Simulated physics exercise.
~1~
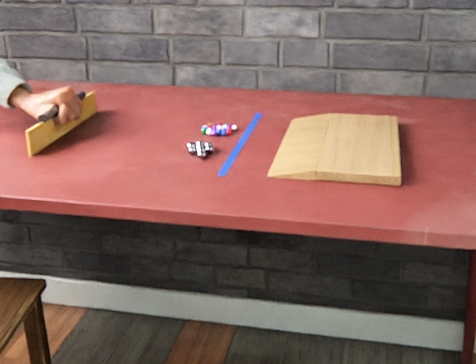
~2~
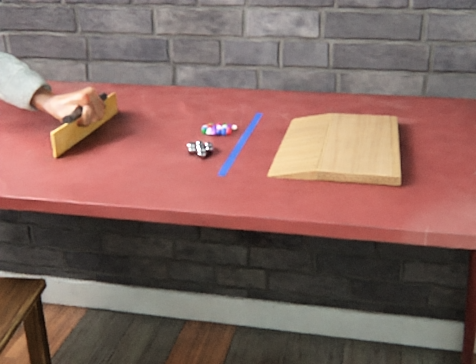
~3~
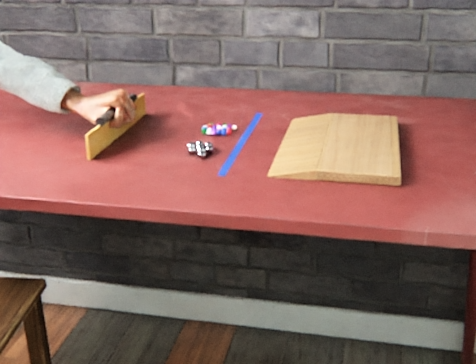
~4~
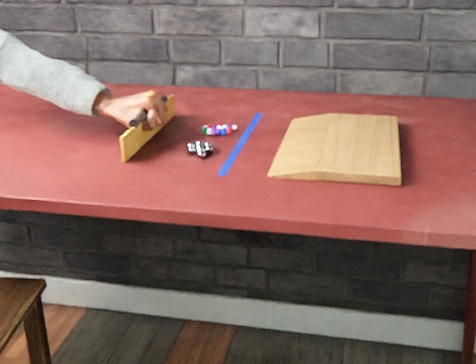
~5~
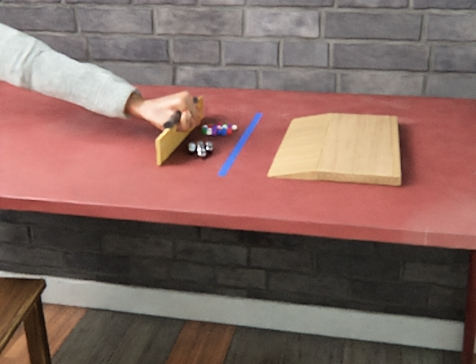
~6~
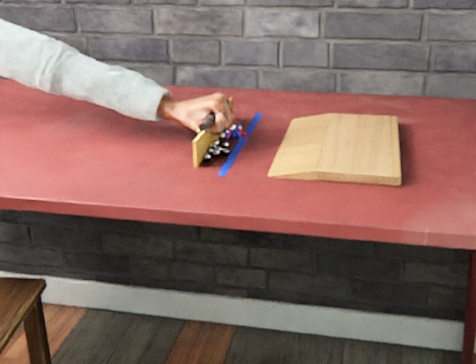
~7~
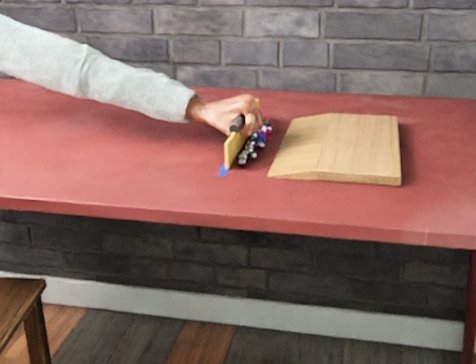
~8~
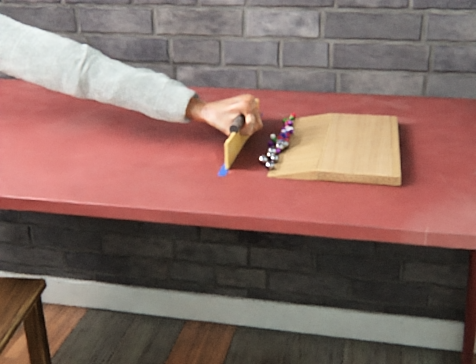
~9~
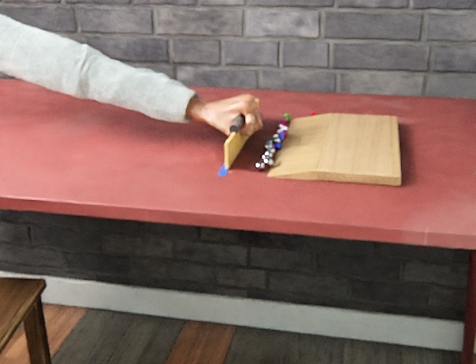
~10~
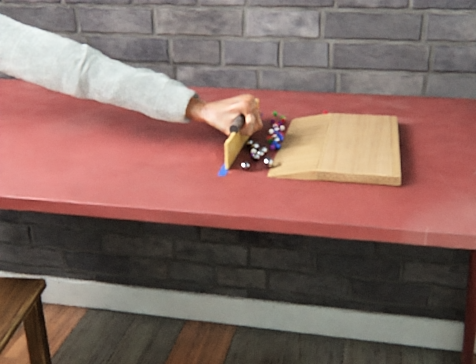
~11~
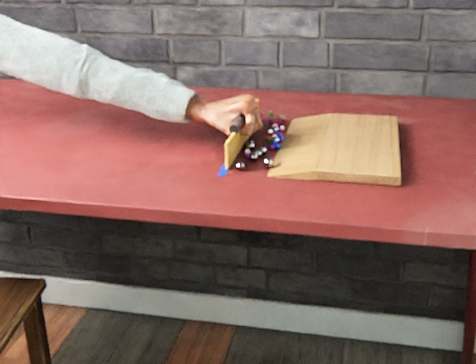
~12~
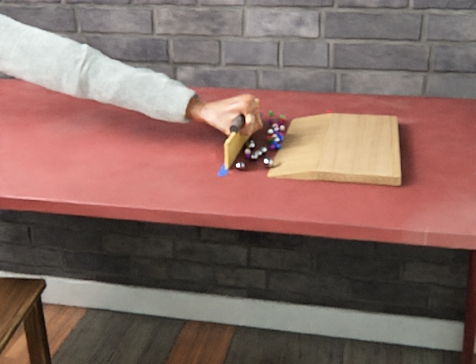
The video shows a hand sliding a scraper rightward across a red table, pushing two small batches of little objects over blue tape, where it stops. The objects continue to the edge of a low wooden wedge, then slip back slightly and settle, mostly between scraper and wedge.
